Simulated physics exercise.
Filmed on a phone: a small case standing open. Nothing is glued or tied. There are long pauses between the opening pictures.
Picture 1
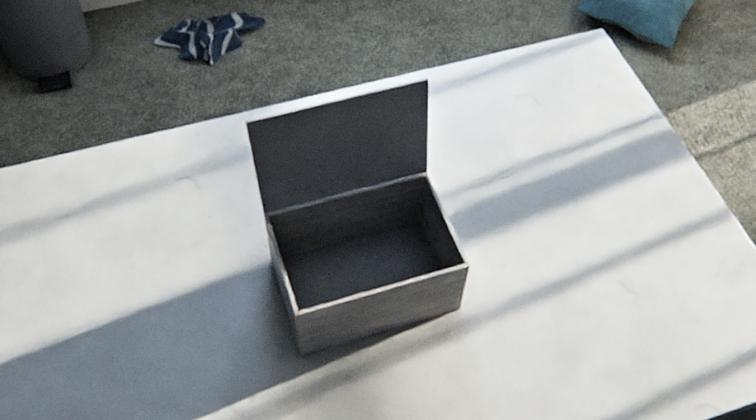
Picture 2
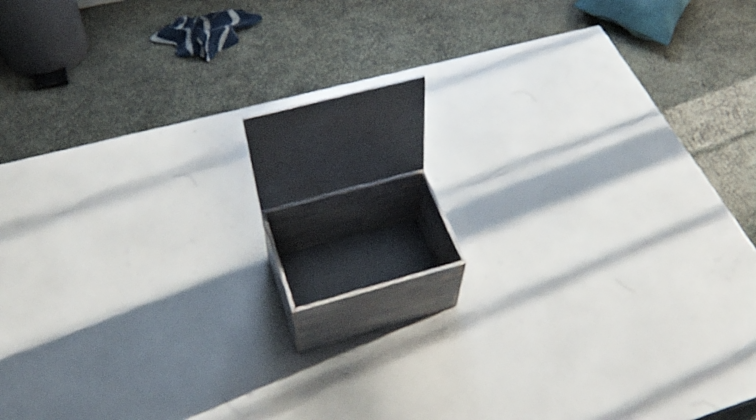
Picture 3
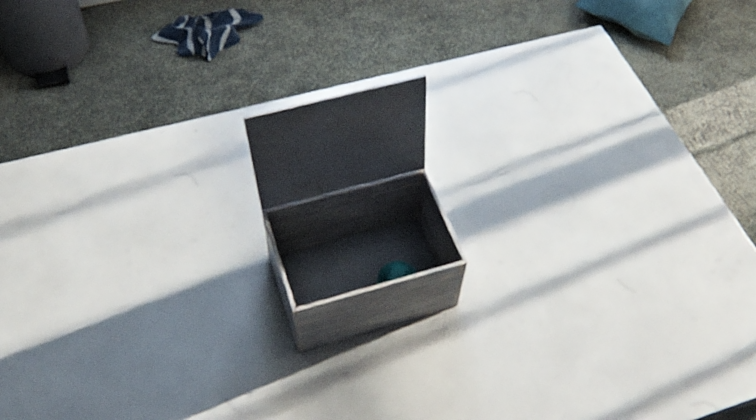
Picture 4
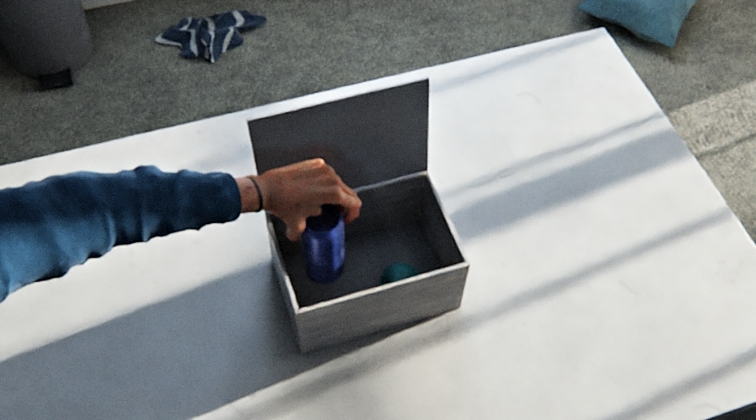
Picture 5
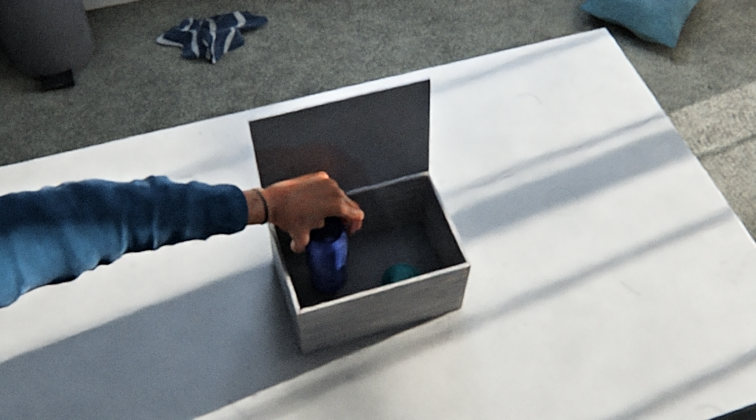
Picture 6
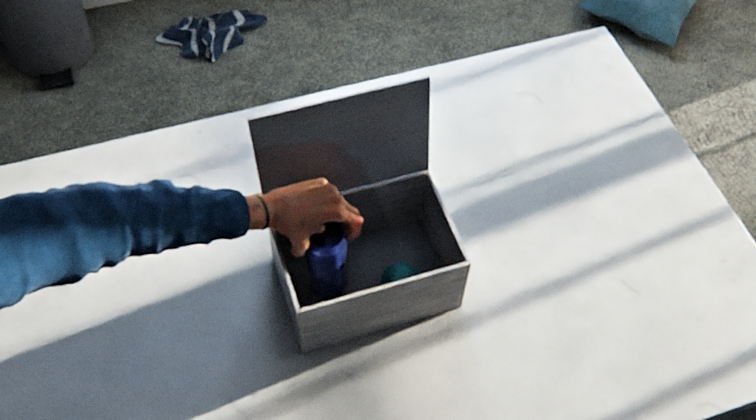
An open gray box sat empty on a white table until a small teal object appeared inside, and then a hand in a blue sleeve lowered a blue can into its left side.
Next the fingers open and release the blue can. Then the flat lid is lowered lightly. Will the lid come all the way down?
As it turns out, it will not close.
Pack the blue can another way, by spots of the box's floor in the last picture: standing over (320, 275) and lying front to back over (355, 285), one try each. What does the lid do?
First try: It will not close; second try: It sits on the rim.
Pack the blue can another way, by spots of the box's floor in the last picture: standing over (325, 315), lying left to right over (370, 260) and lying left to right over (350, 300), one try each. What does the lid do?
First, it stays ajar; second, it shuts flat; third, it closes.
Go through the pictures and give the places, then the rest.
In the first frame, the last thing is not in view yet.
In the second frame, the last thing is not in view yet.
In the third frame, the last thing is not in view yet.
In the fourth frame, on its way; blue can (323, 245).
In the fifth frame, on its way; blue can (327, 255).
In the sixth frame, in place under the hand; blue can (327, 260).
Then, 1.10 s later than the last frame, lid starting down.
Then, 1.50 s later than the last frame, lid 65° above the rim.
Then, 1.70 s later than the last frame, lid 47° above the rim.
Then, 1.90 s later than the last frame, lid 24° above the rim.
When it is over, lid 24° above the rim; both as before. End places, in pixels of the last picture, blue can near (327, 260).
